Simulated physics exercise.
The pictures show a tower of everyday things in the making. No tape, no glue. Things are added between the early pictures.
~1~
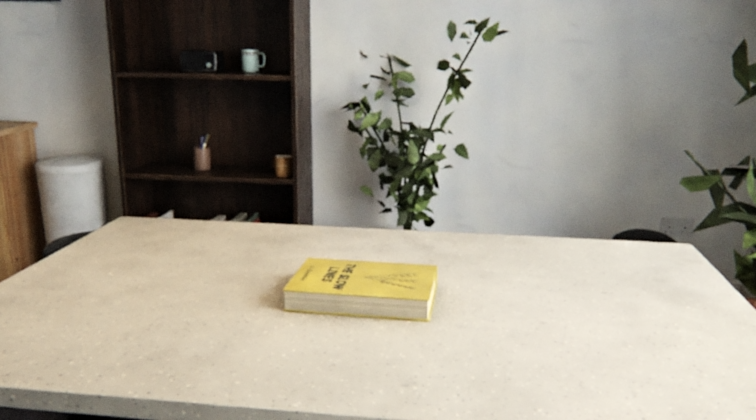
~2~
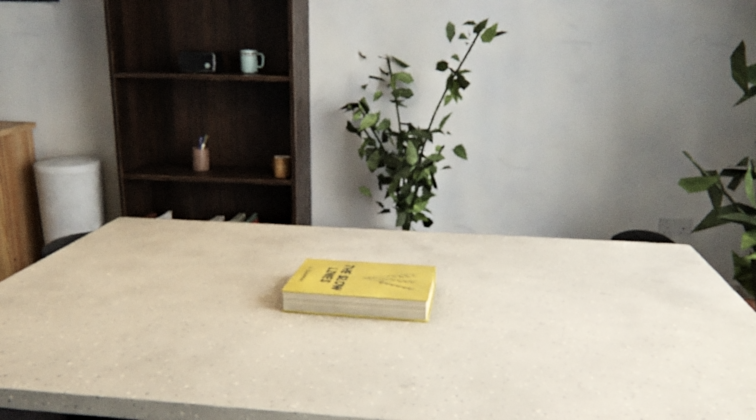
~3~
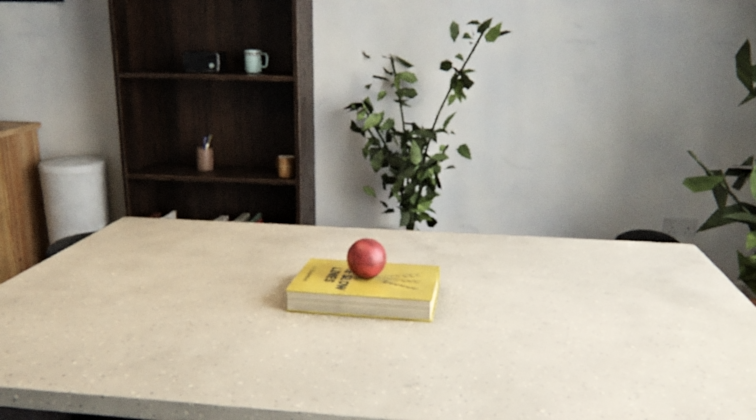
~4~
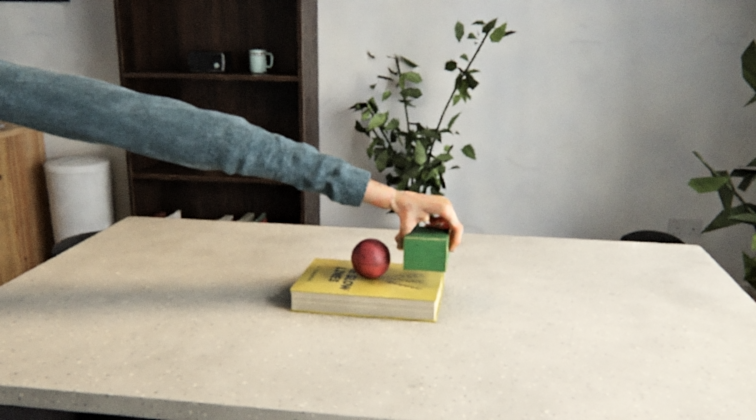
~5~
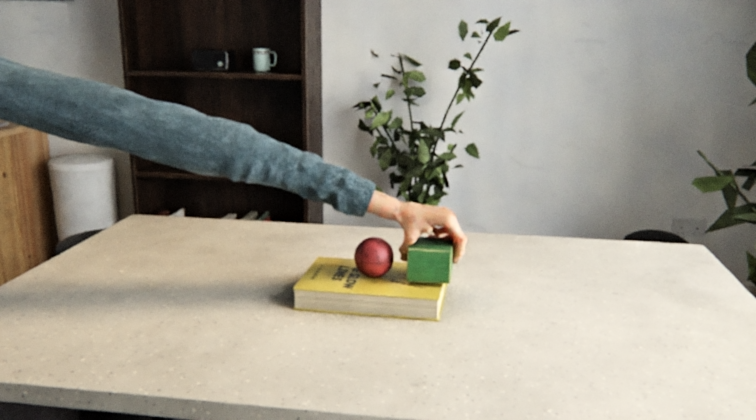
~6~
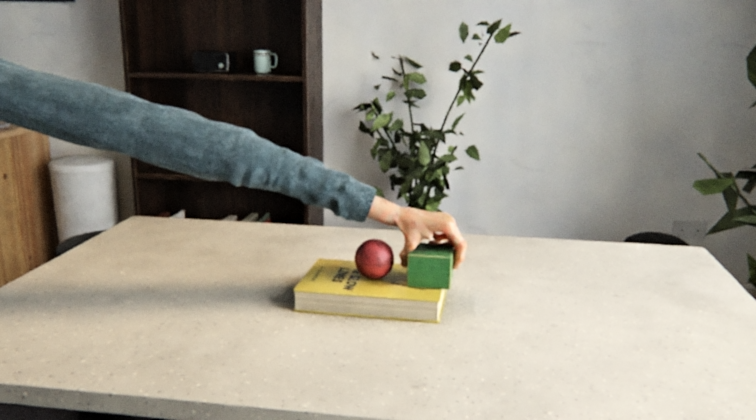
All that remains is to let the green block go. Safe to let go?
The pile stays up.
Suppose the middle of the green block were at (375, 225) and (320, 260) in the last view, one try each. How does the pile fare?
In the first case it loses its balance; in the second case it stays up.
Then, 0.70 s later than the last frame, all is still.
Then, 1.60 s later than the last frame, green block resting near (431, 265).
When it is over, all 3 as before. End places, in pixels of the last picture, green block near (431, 265). The pile holds.
